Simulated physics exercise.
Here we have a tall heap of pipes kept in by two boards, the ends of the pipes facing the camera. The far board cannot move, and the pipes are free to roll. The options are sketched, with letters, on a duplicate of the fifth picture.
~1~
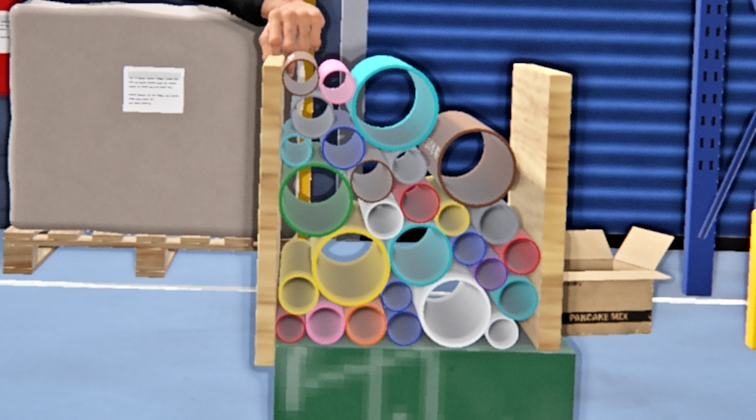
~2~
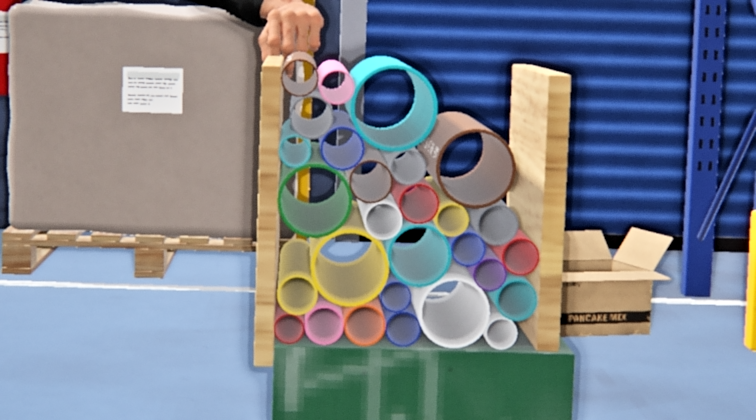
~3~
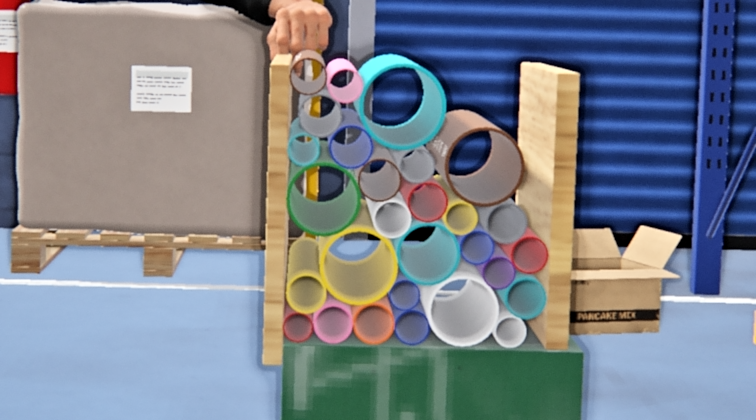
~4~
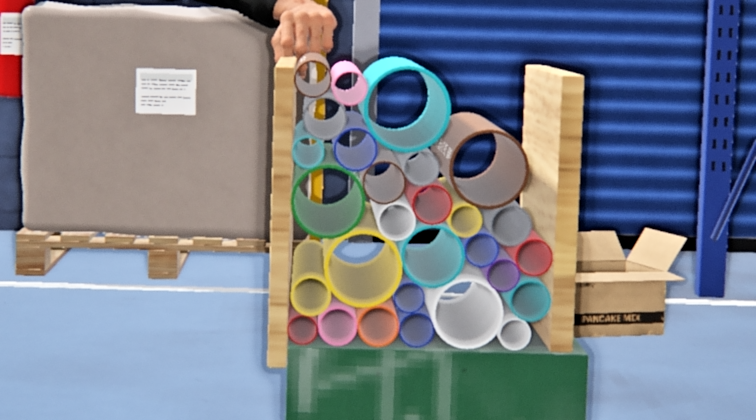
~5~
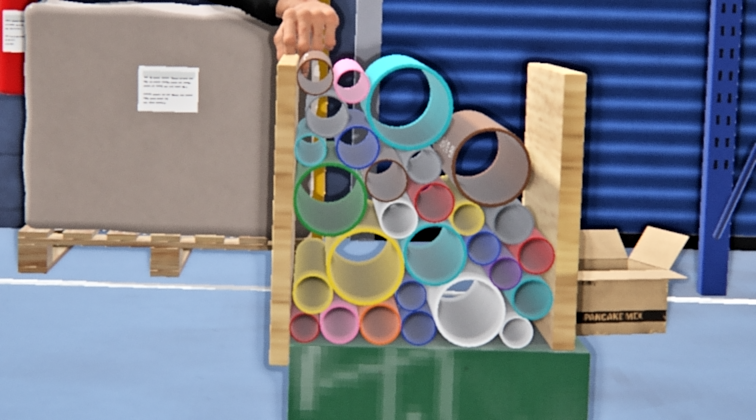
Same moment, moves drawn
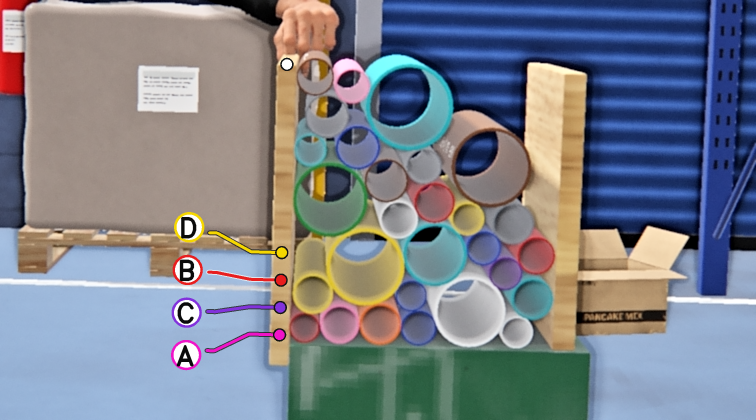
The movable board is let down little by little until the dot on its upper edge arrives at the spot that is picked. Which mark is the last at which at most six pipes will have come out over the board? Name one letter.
Stop at D.
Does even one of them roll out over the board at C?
Yes.
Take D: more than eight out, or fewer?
It loses fewer than eight.
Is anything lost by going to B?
At B: Yes.
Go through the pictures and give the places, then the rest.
The first picture shows a red pipe (290, 328).
The second picture shows a red pipe (520, 257).
The third picture shows a blue pipe (351, 147); a turquoise pipe (403, 107).
The fourth picture shows side board (284, 198); a red pipe (302, 330).
The fifth picture shows a red pipe (536, 256).
On the marked copy, A at (280, 335); B at (281, 280); C at (281, 307); D at (282, 252); the white dot at (287, 65).
Taking D. A third of the way, top of the board (294, 155).
Two thirds of the way, top of the board (291, 252).
When it is over, top of the board (291, 252), six out over the board.
As for the rest, A more than six out over the board; B more than six out over the board; C more than six out over the board.
